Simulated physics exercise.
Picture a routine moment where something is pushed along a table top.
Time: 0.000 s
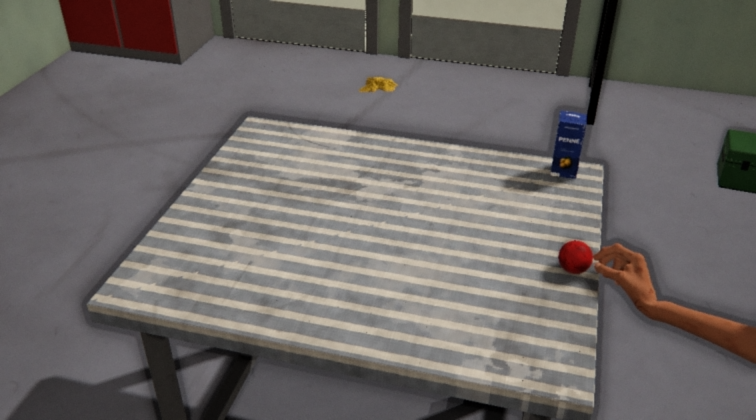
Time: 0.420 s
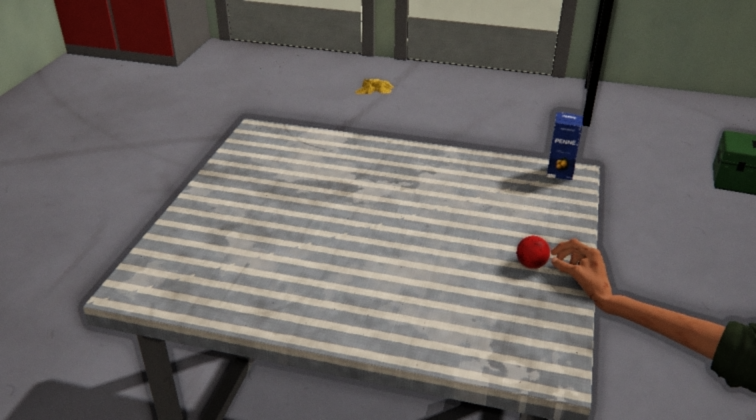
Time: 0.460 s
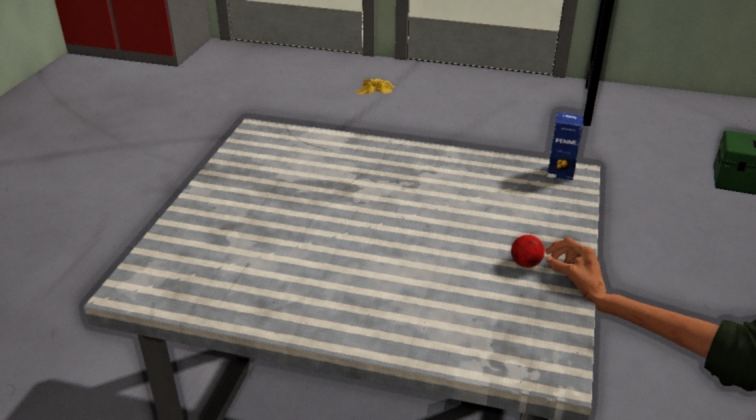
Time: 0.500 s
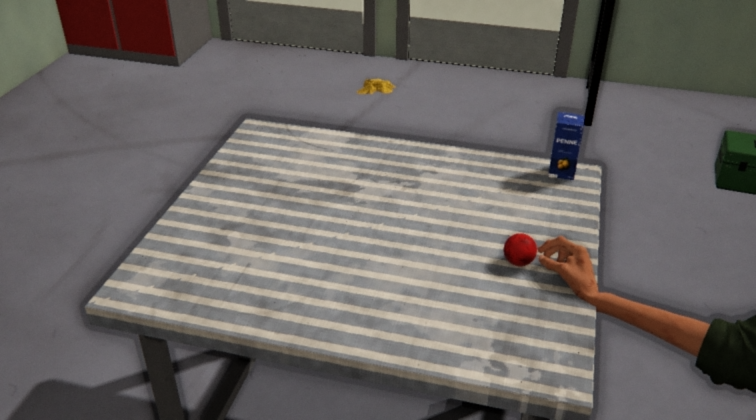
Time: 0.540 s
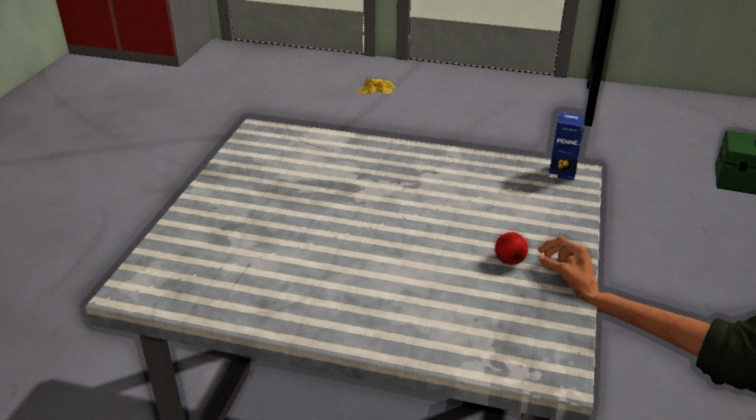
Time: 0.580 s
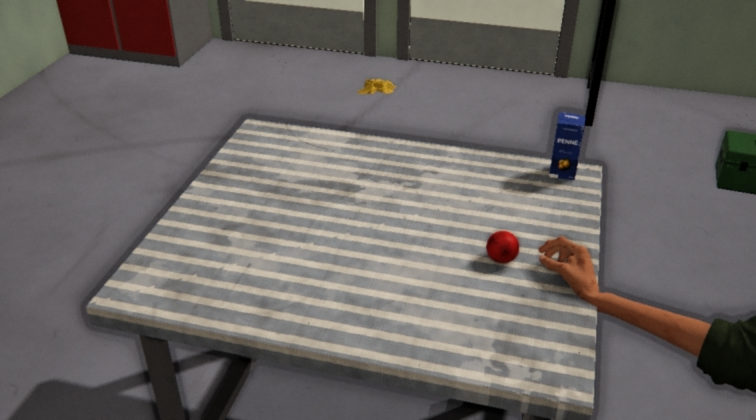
A red ball moves left across a striped table top as a hand reaches in from the right behind it, then rolls slowly a little farther left while the hand stays back, with a blue box standing near the far corner.
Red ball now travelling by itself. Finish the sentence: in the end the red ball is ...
Still on the table.
By 0.68 s, red ball moved about its own width near (482, 244).
By 0.88 s, red ball moved well along near (449, 239).
By 0.98 s, red ball moved well along near (437, 237).
By 1.28 s, red ball moved well along near (412, 233).
When it is over (1.9 s), moved from the start, red ball. End places, in pixels of the last picture, red ball near (408, 232).
